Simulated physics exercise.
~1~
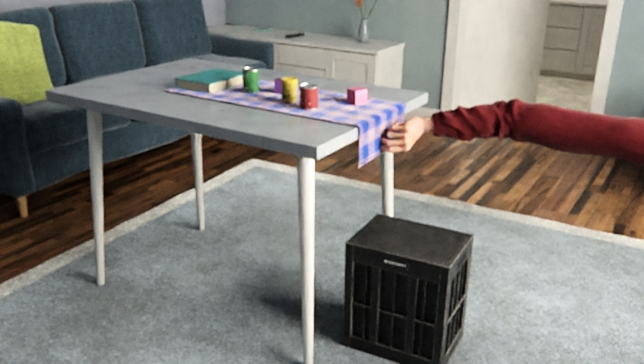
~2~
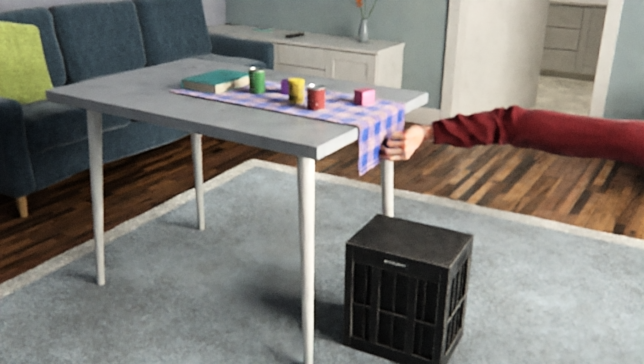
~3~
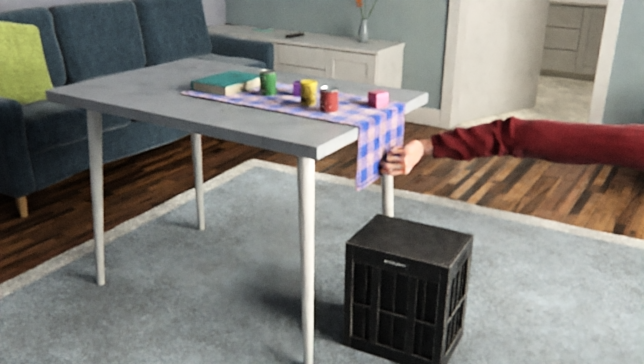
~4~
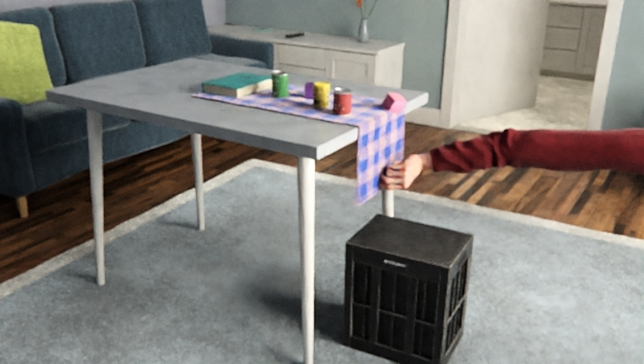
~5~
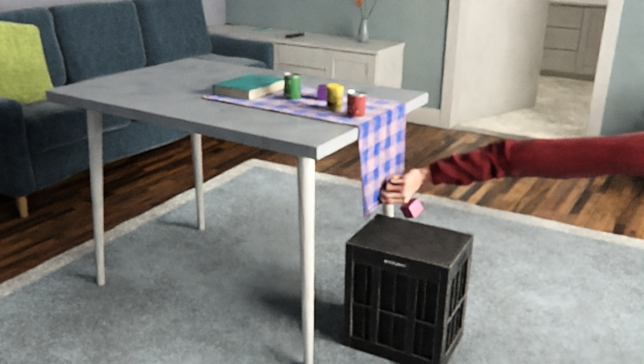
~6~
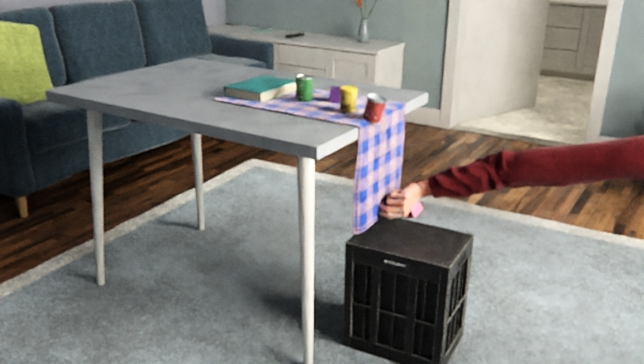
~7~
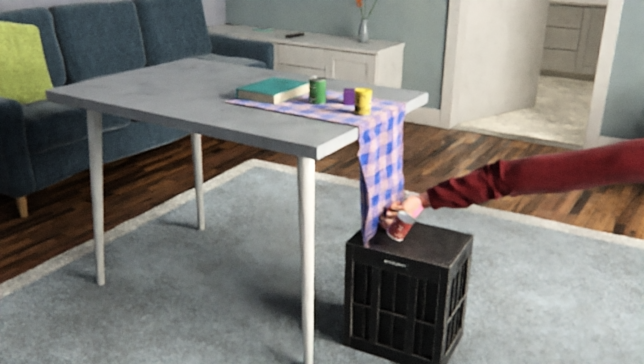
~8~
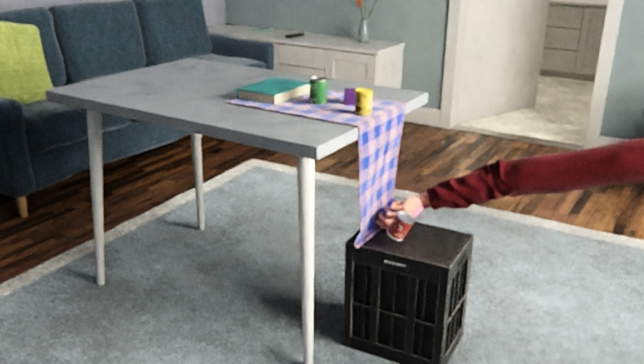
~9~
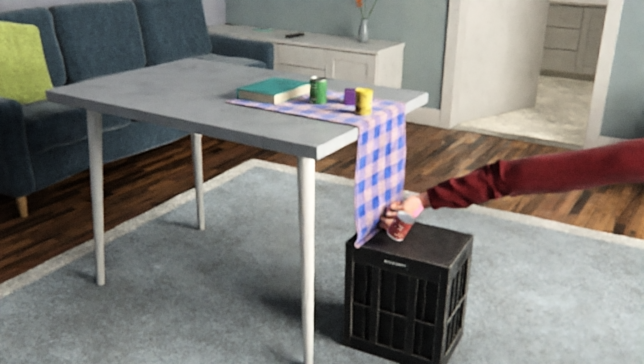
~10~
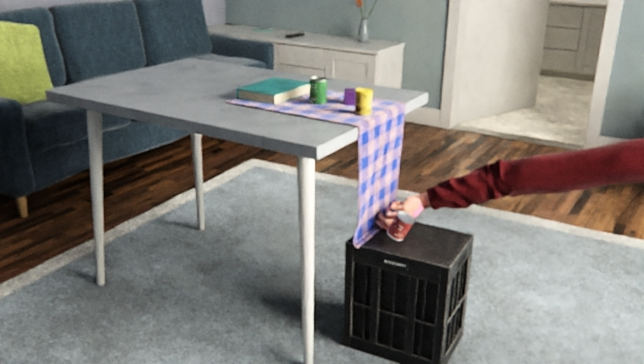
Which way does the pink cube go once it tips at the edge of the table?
It moves down, dropping off the end of the table towards the black crate.
